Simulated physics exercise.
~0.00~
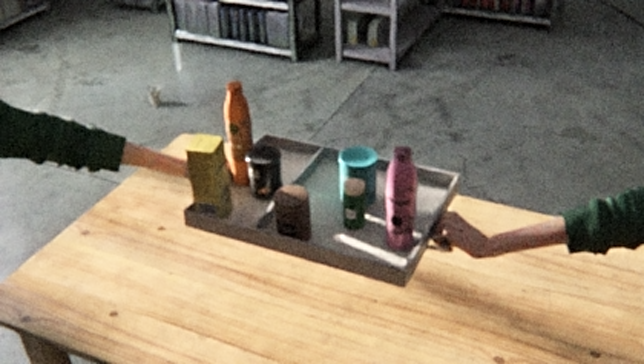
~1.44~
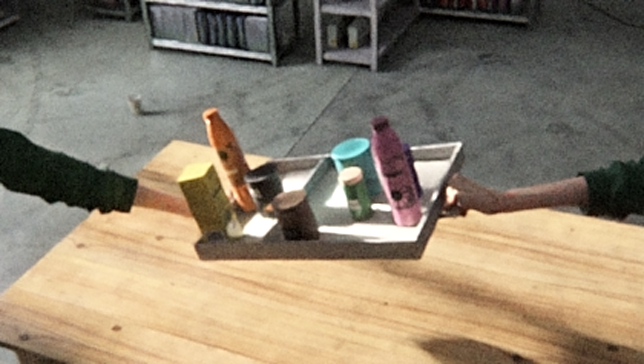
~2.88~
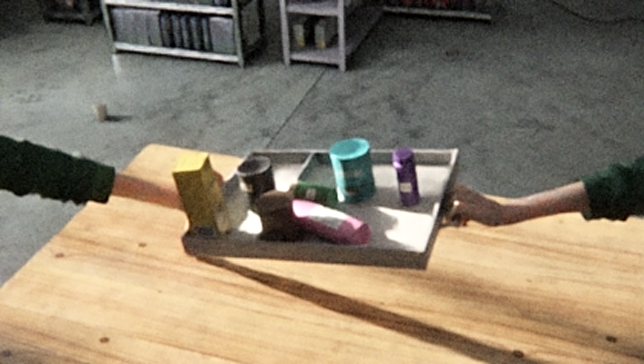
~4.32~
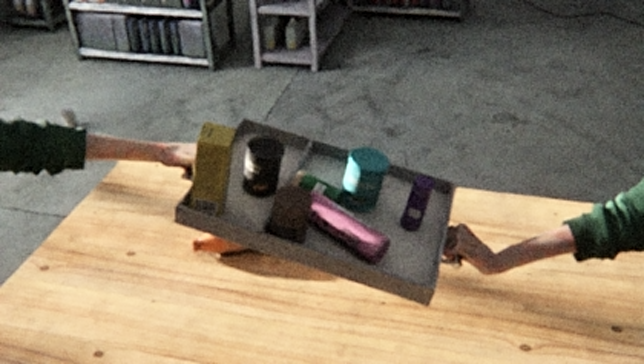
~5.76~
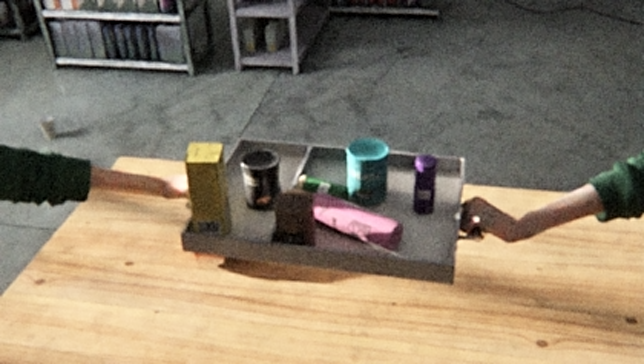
Two hands in dark green sleeves hold a grey divided tray above a wooden table, seen from slightly above, with shelves on the concrete floor behind. A yellow carton and orange bottle stand at the left, black tin and brown jar near the middle, and turquoise tin, green shaker, and pink and purple containers toward the right. The tray dips left, and the orange bottle leans, then leaves the tray. The pink bottle and green shaker topple. The tray then tilts down to the right before levelling, the orange bottle lying on the table behind it, the other items still standing.
